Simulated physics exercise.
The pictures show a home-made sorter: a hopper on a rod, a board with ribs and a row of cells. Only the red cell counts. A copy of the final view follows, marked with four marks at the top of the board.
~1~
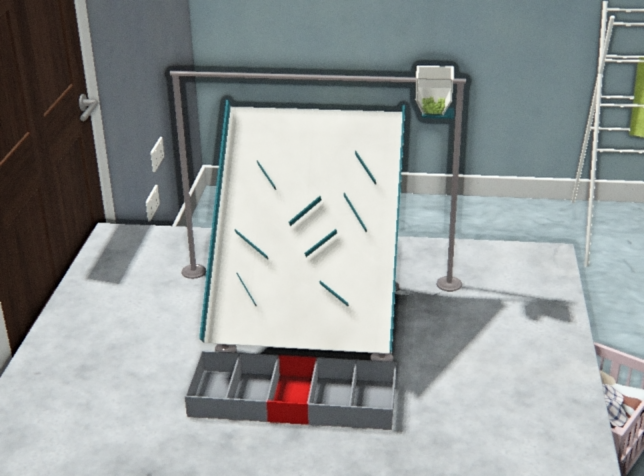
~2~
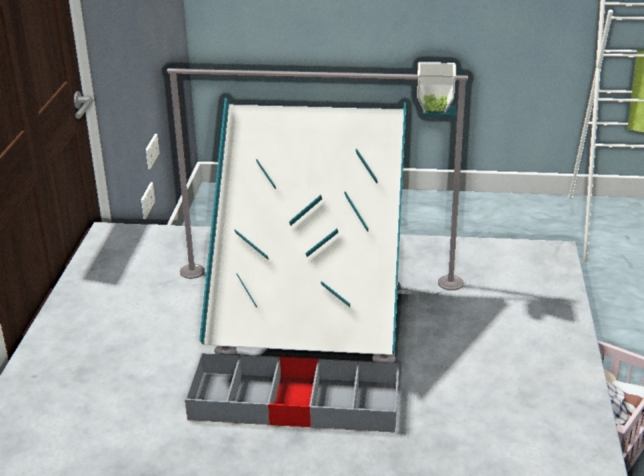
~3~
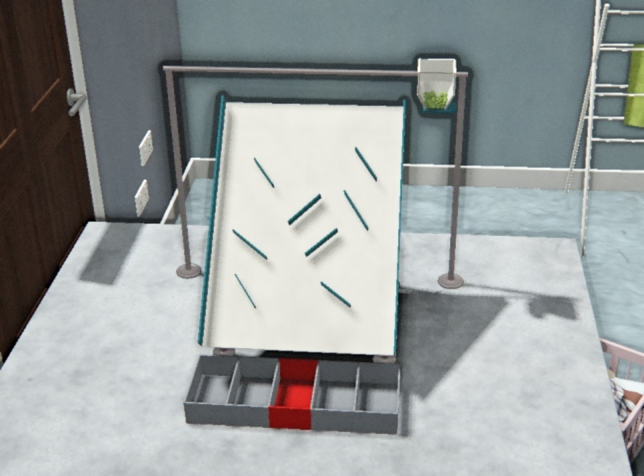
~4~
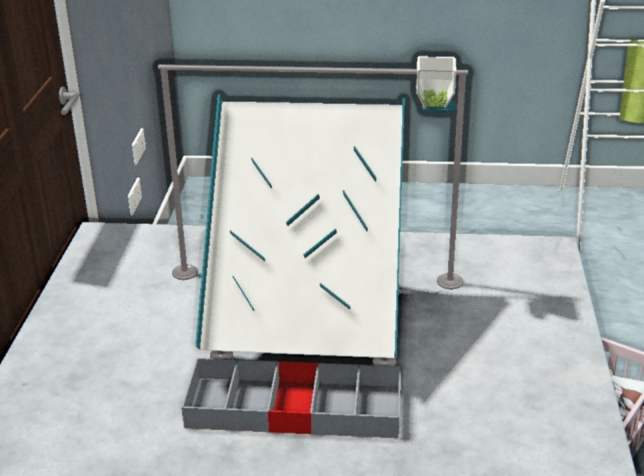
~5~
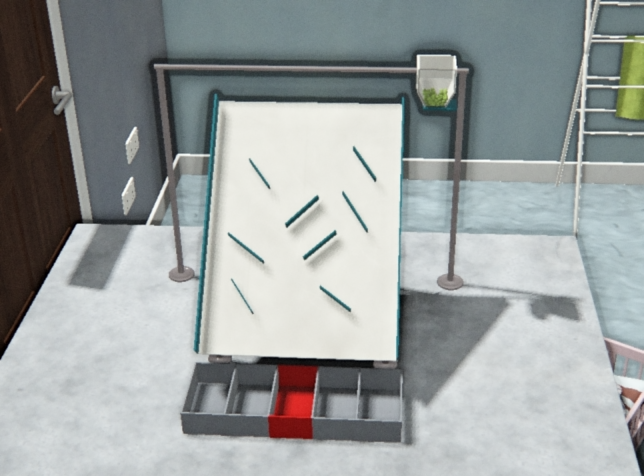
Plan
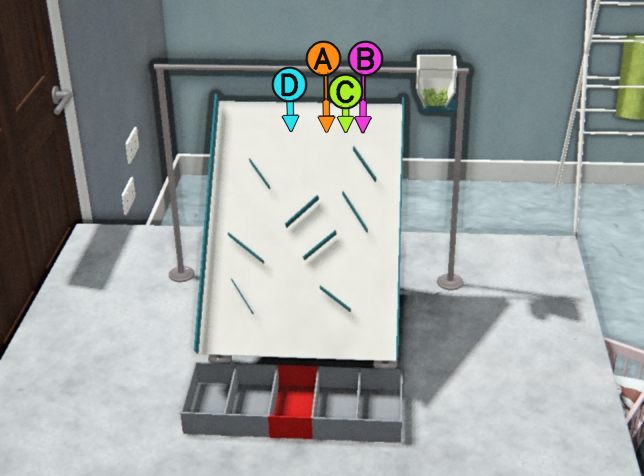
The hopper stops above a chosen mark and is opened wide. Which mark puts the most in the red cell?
Go for D.
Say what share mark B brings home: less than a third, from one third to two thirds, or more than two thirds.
It is less than a third.
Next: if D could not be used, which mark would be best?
Mark A.
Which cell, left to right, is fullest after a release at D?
The third from the left.
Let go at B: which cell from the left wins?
It is the fifth one.
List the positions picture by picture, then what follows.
The first picture shows hopper (433, 105), dried peas, door shut.
The second picture shows ribs (256, 159) to (274, 185), (356, 149) to (377, 179), (289, 222) to (321, 195).
The third picture shows ribs (344, 190) to (368, 227), (232, 229) to (266, 256), (305, 254) to (337, 228).
The fourth picture shows ribs (233, 276) to (253, 308), (320, 283) to (350, 307).
The fifth picture shows red cell (291, 426), number 3 of 5 from the left.
On the marked copy, mark A meets the board at (326, 126); mark B meets the board at (362, 126); mark C meets the board at (345, 126); mark D meets the board at (290, 125).
With A, roughly a third in the red cell, roughly two thirds in other cells.
With B, about a tenth in the red cell, the larger part in other cells, about a tenth outside the box.
With C, about a tenth in the red cell, the larger part in other cells.
With D, roughly two thirds in the red cell, roughly a third in other cells.
